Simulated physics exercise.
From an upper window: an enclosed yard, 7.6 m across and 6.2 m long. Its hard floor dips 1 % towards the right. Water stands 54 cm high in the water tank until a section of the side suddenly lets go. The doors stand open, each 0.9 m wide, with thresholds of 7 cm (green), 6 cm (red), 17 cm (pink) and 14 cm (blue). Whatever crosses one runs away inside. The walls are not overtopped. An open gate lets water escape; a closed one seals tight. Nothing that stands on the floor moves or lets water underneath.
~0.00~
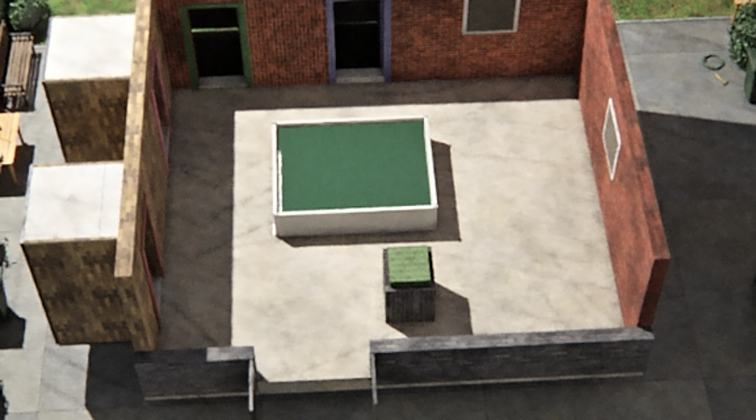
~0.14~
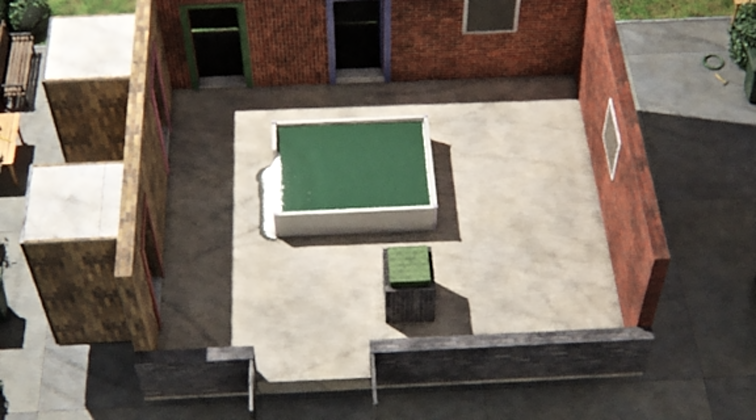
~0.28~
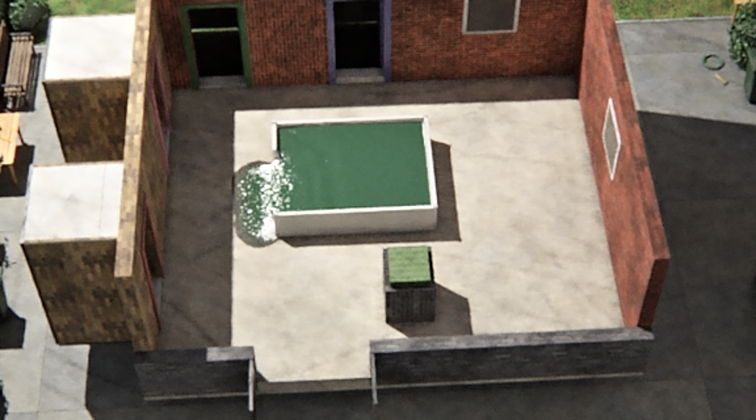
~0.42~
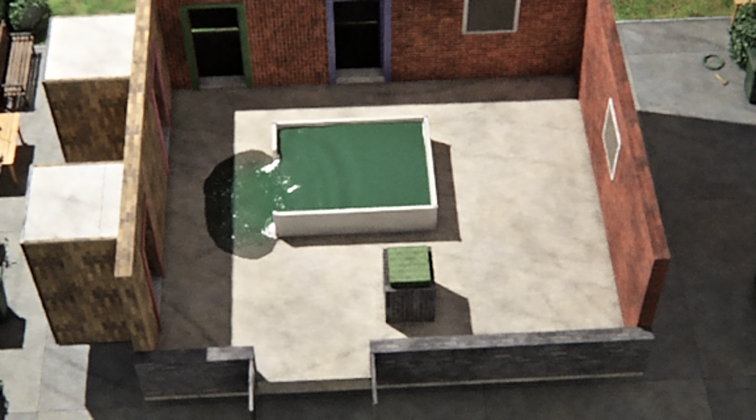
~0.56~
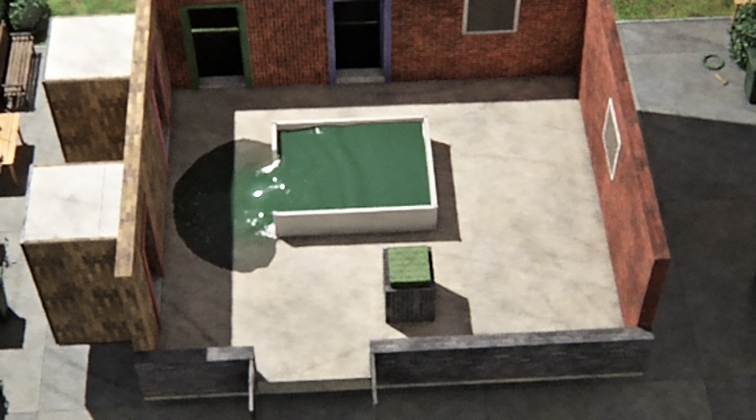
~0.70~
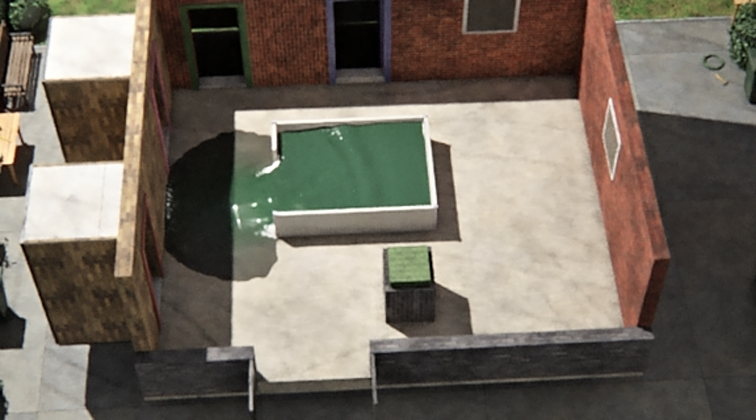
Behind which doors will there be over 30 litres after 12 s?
The water let in: At the green door it goes over the limit; at the red door it passes the limit; at the pink door it stays under the limit; at the blue door it does not reach the limit.
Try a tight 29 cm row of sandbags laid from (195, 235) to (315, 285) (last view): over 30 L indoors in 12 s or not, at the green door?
Then: Green above.
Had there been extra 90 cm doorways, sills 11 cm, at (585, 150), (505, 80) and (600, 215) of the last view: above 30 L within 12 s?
In that order: Below, below, below.
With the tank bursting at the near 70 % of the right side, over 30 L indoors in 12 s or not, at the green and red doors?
Then: Green below, red under.
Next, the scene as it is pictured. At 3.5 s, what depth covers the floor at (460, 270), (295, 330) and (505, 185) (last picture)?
About 0, 3 and 0 cm.
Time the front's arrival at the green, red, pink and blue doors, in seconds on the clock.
Arrival: Green 2.2 s, red 1.2 s, pink 0.9 s, blue 3.4 s.
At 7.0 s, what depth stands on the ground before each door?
In cm: Green 12, red 9, pink 8, blue 4.
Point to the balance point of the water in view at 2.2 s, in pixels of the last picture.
At about (291, 198).
After 1.4 s water covers 15 % of the floor and is deepest (34 cm) near (176, 221); green door not reached, red door 8 cm at the sill, 0 L in, pink door 17 cm at the sill, 0 L in, blue door not reached.
After 2.2 s water covers 20 % of the floor and is deepest (34 cm) near (166, 213); green door 6 cm at the sill, 0 L in, red door 14 cm at the sill, 14 L in, pink door 18 cm at the sill, 2 L in, blue door not reached.
After 3.5 s water covers 35 % of the floor and is deepest (28 cm) near (158, 373); green door 18 cm at the sill, 45 L in, red door 12 cm at the sill, 50 L in, pink door 16 cm at the sill, 9 L in, blue door 2 cm at the sill, 0 L in.
After 7.0 s water covers 75 % of the floor and is deepest (13 cm) near (577, 98); green door 12 cm at the sill, 155 L in, red door 9 cm at the sill, 80 L in, pink door 8 cm at the sill, 10 L in, blue door 4 cm at the sill, 0 L in.
After 12.0 s water covers 95 % of the floor and is deepest (10 cm) near (602, 220); green door 6 cm at the sill, 176 L in, red door 6 cm at the sill, 91 L in, pink door 5 cm at the sill, 10 L in, blue door 3 cm at the sill, 0 L in.
